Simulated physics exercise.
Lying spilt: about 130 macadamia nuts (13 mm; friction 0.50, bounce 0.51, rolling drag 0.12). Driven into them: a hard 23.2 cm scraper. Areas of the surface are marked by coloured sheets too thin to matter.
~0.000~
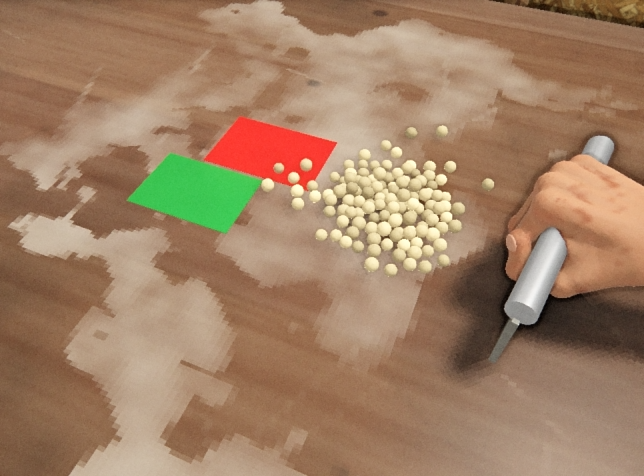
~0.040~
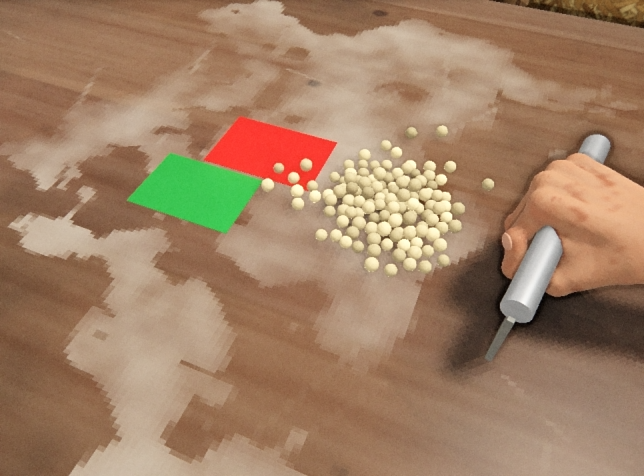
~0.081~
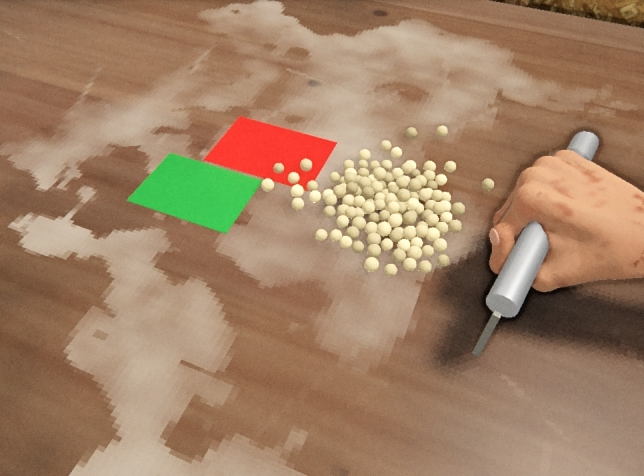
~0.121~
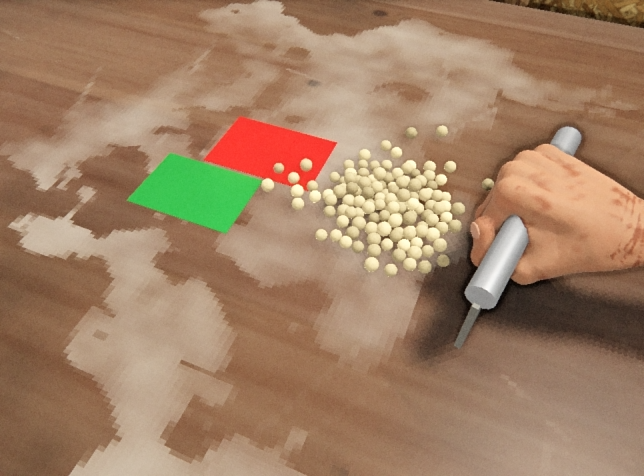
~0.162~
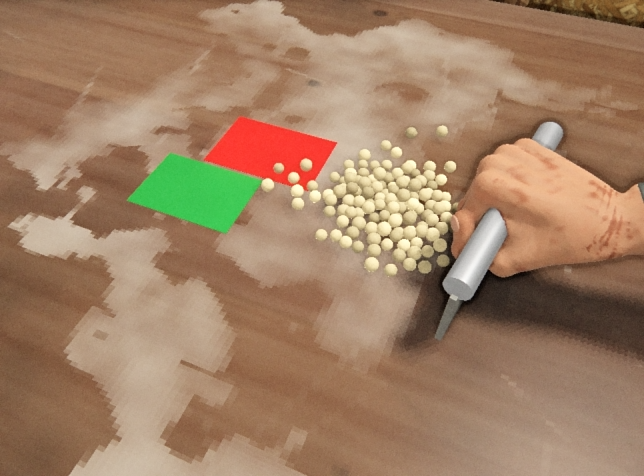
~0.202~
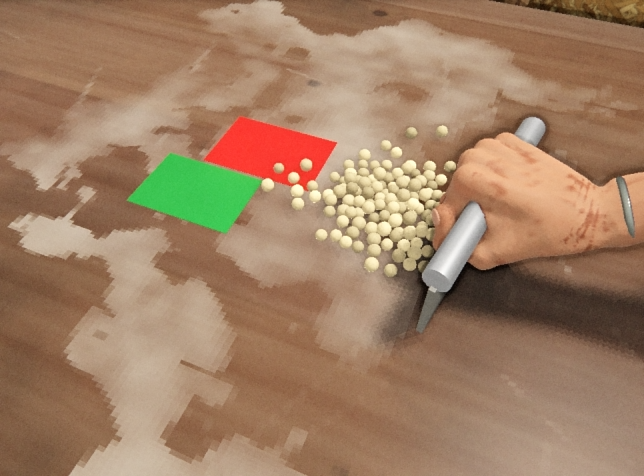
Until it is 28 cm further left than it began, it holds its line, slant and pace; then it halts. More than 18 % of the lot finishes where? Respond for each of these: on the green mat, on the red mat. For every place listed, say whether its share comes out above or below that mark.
Green mat - above, red mat - above.
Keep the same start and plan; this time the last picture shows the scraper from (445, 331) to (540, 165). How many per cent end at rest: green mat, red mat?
Green mat 15, red mat 10.
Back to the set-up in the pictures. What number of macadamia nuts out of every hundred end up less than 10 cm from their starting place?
Roughly 0 per cent.
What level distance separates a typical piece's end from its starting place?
About 18 cm.
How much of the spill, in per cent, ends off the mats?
About 35 %.
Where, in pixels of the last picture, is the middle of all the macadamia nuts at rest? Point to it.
Around (253, 152).
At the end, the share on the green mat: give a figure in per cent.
About 25 per cent.
Then, at 0.47 s, scraper 18 cm from its start, spill 18 cm wide; red mat 10 %, off the mats 90 %.
After 0.73 s, scraper 27 cm from its start, spill 21 cm wide; green mat 20 %, red mat 50 %, off the mats 30 %.
After 0.95 s, scraper 28 cm from its start, spill 23 cm wide; green mat 25 %, red mat 40 %, off the mats 35 %.
At rest (1.3 s), green mat 25 %, red mat 40 %, off the mats 35 %.
